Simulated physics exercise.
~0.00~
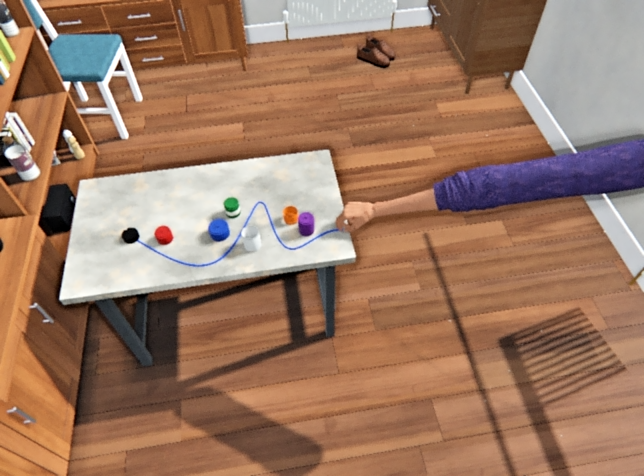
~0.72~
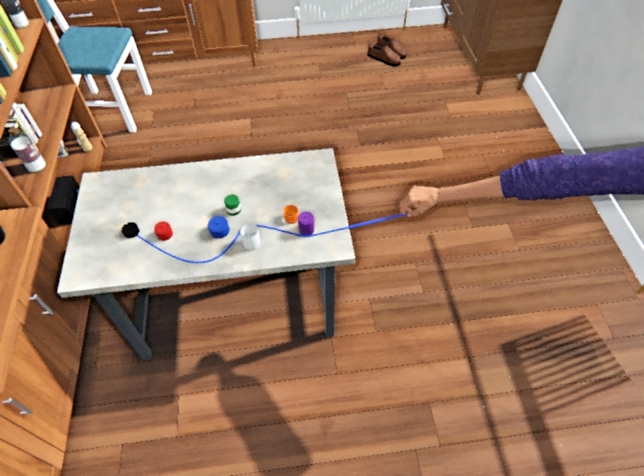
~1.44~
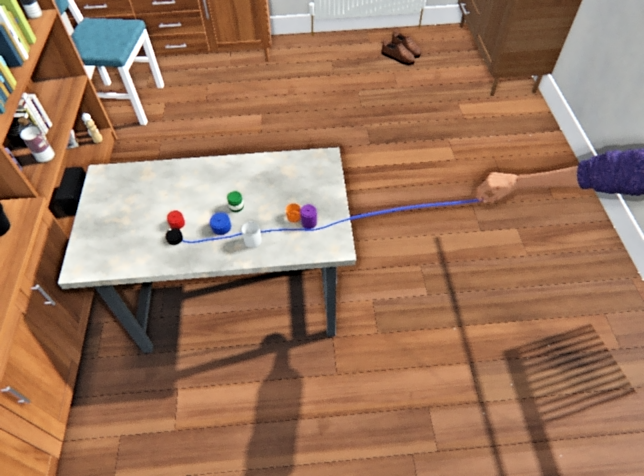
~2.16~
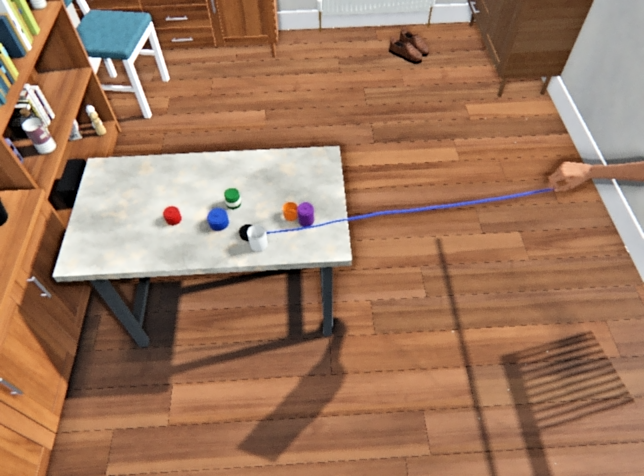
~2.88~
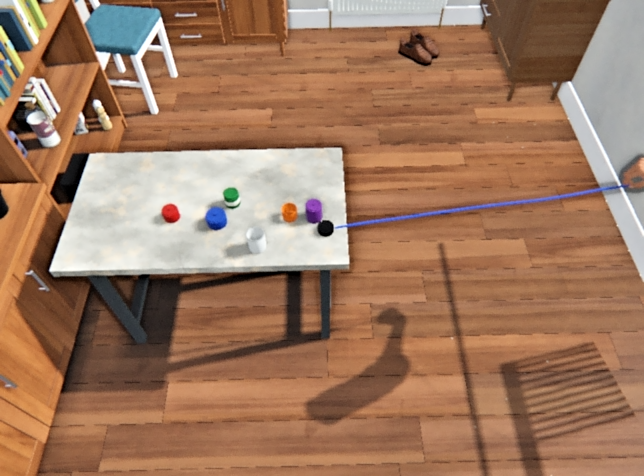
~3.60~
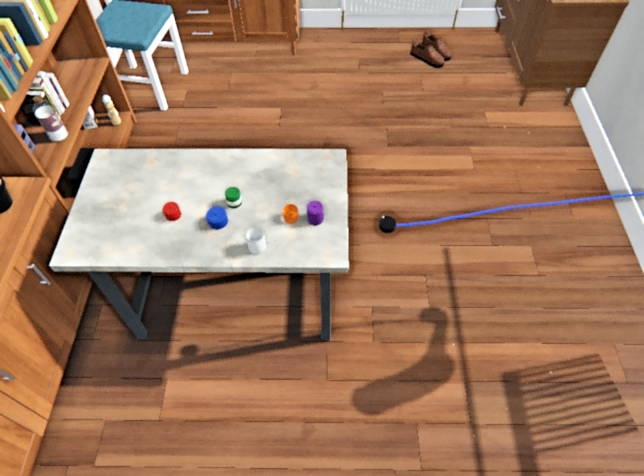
At first, a hand in a purple sleeve holds a blue cord that curves across a pale table to a small black puck, among red, blue, green, white, orange and purple containers. The hand draws the cord to the right, pulling out its slack. The puck then slides past the red pot, which shifts slightly. It travels on to the white mug, which moves a little but stays upright. Next it passes the purple pot, nudging it slightly, and reaches the table's right edge. Finally the puck is clear of the tabletop on its taut cord, while all six containers remain standing.
